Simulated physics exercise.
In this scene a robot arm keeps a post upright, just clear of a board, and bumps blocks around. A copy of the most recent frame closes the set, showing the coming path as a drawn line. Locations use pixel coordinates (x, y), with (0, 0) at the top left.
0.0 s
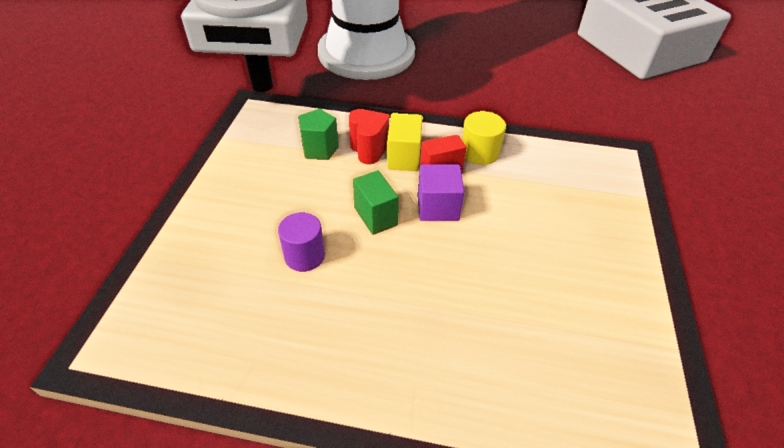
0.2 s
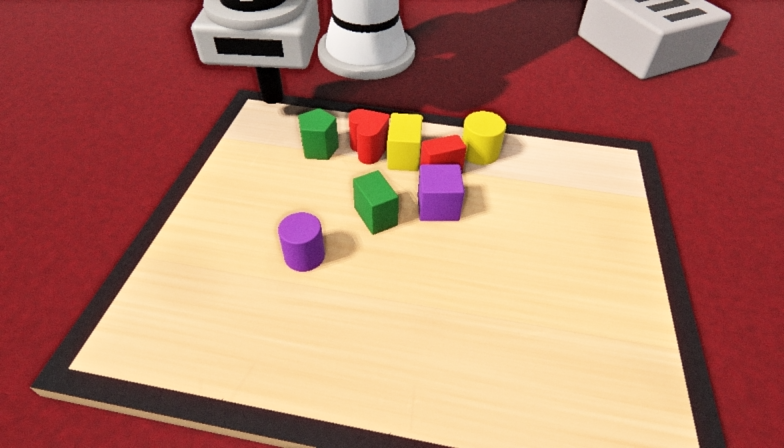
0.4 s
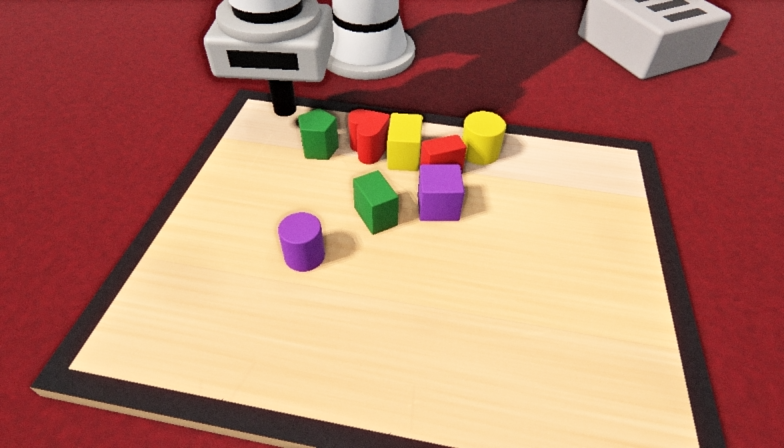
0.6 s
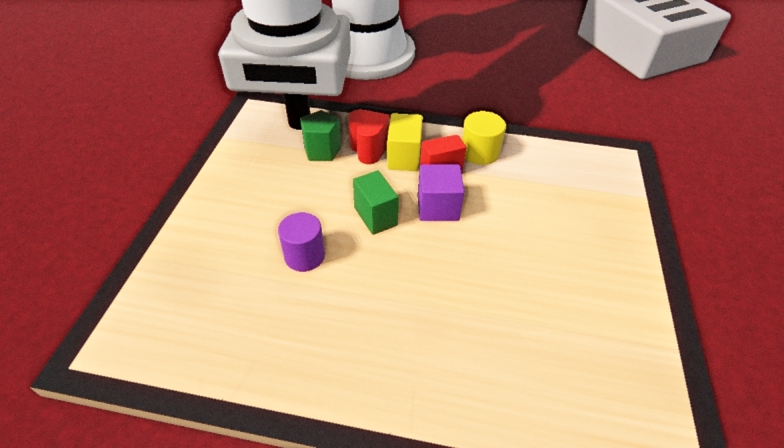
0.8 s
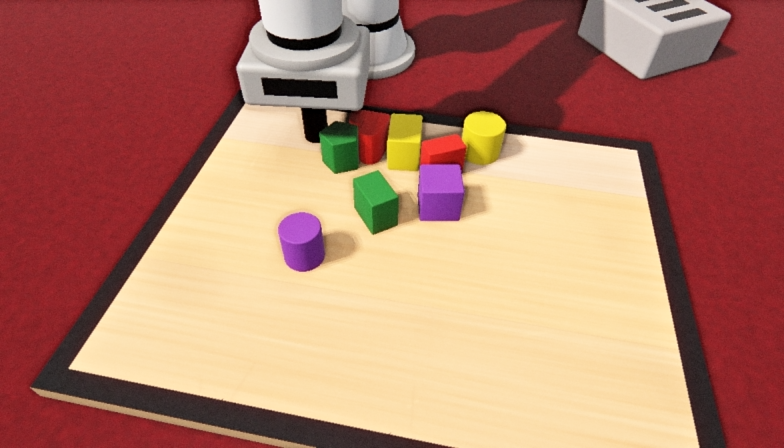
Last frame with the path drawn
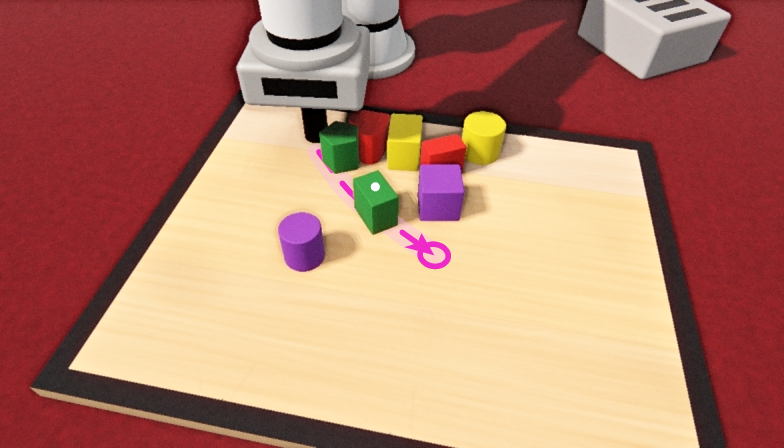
A white robot arm's black post nears the blocks and nudges a green one rightward.
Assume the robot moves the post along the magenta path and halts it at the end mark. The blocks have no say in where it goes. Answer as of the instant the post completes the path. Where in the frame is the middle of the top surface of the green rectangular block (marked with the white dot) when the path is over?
(467, 250)
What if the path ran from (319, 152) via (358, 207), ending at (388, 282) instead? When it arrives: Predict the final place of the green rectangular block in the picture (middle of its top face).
I'd place it at (418, 220), taking the centre of its top.
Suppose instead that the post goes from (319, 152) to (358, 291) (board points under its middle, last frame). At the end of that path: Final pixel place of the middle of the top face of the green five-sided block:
In the picture, it is at (355, 146).
The drawn path runs from (319, 152) through (362, 203) to (434, 255); the dot is on the green rectangular block.
On the path given first. One third of the way, post at (344, 171); green five-sided block at (371, 148), turned 70° anticlockwise; red heart-shaped block at (375, 123), turned 30° anticlockwise; yellow rectangular block at (410, 126).
Two thirds of the way, post at (385, 205); green five-sided block at (372, 148), turned 70° anticlockwise; red heart-shaped block at (375, 123), turned 30° anticlockwise; green rectangular block at (410, 212); yellow rectangular block at (410, 126).
At the end, post at (436, 240); green five-sided block at (372, 148), turned 70° anticlockwise; red heart-shaped block at (375, 123), turned 30° anticlockwise; green rectangular block at (467, 250); yellow rectangular block at (410, 126).
